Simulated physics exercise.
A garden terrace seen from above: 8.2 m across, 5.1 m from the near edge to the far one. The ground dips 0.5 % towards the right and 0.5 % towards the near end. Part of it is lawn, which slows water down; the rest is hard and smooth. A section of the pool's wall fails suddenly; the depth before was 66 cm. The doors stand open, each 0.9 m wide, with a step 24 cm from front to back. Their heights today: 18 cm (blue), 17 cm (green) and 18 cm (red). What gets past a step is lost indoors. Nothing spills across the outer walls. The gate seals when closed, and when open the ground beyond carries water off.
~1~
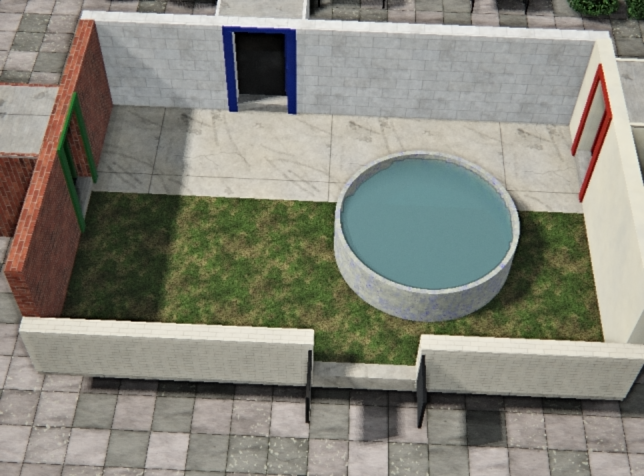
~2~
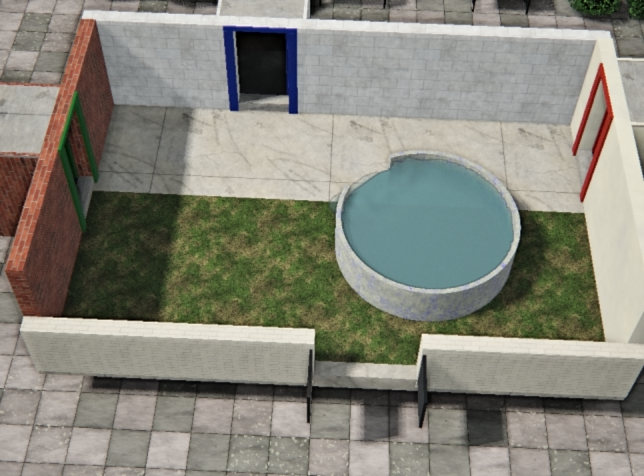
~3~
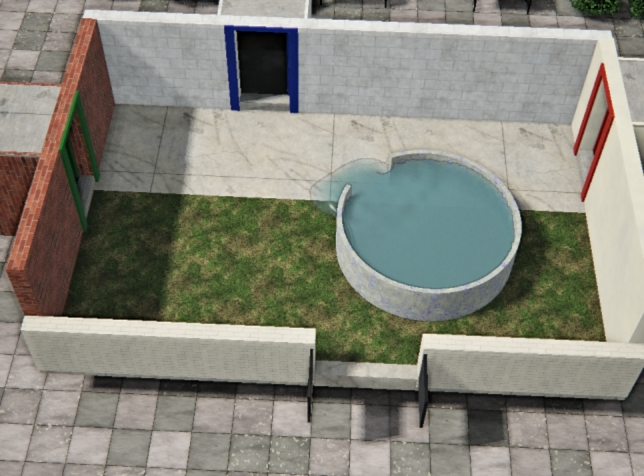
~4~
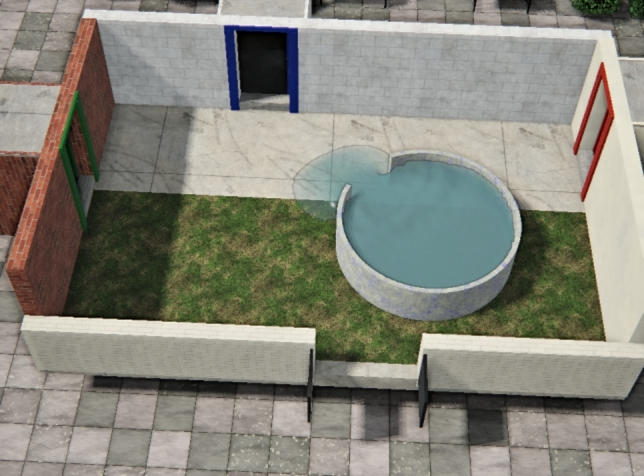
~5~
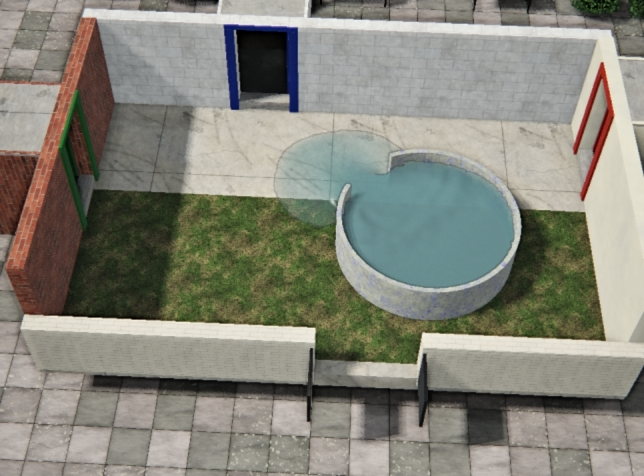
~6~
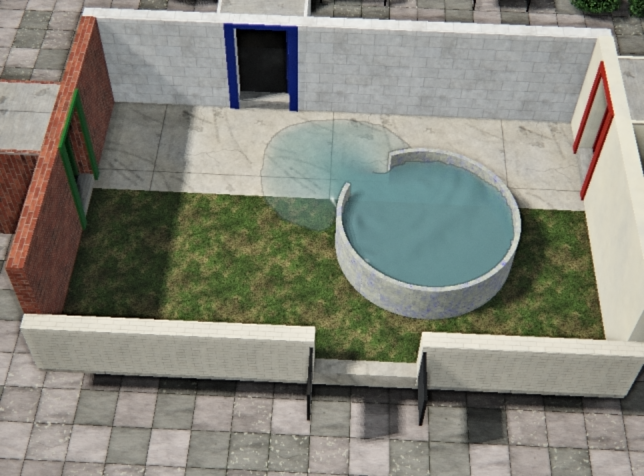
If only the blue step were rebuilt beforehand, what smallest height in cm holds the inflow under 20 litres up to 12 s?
Close to 19 cm is just enough.
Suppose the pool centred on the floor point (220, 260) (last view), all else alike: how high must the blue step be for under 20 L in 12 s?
About 8.0 cm.
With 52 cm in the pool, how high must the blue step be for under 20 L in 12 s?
About 14.0 cm.
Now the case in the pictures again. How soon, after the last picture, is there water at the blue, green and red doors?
Arrival: Blue 0.2 s, green 2.0 s, red 2.8 s.
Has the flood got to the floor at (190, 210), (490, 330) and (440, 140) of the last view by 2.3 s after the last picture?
In that order: Flooded, still dry, wet.
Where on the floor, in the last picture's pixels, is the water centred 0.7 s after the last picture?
Around (397, 223).
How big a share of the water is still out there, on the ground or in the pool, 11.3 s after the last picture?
About 96 per cent.
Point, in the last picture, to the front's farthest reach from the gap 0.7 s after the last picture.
Around (195, 107).
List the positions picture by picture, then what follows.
Still water, 66 cm deep, in the pool at (427, 221); the blue door at (261, 69) is dry, in the first picture.
Water pours out on the far side and has run 0.4 m, to (334, 201); about 9 cm deep outside, 66 cm at the back, in the second picture.
The gap is on the far side, the front 0.8 m out at (318, 186); the back of the pool holds 66 cm, in the third picture.
Water pours out on the far side and has run 1.2 m, to (309, 167); about 8 cm deep outside, 66 cm at the back, in the fourth picture.
Water pours out on the far side and has run 1.6 m, to (289, 152); about 7 cm deep outside, 66 cm at the back, in the fifth picture.
Water pours out on the far side and has run 2.0 m, to (279, 135); about 6 cm deep outside, 66 cm at the back; the blue door at (263, 67), 2.7 m from the gap, is still 0.7 m from the nearest water, in the sixth picture.
Then, 0.7 s after the last picture water covers 25 % of the floor, deepest (38 cm) near (364, 192); 24 cm at the blue door, 1 litre in over its 18 cm step.
Then, 2.3 s after the last picture water covers 45 % of the floor, deepest (36 cm) near (115, 103); 21 cm at the blue door, 21 litres in over its 18 cm step.
Then, 11.3 s after the last picture water covers 100 % of the floor, deepest (12 cm) near (274, 356); 11 cm at the blue door, 25 litres in over its 18 cm step.
At the blue door as built, the water peaked near 24 cm, 1.3 s after the last picture.
With a step of 17.5 cm, 28 litres would have come in within the 12 s; with 20.5 cm, 11 litres. So under 20 litres takes about 19 cm.
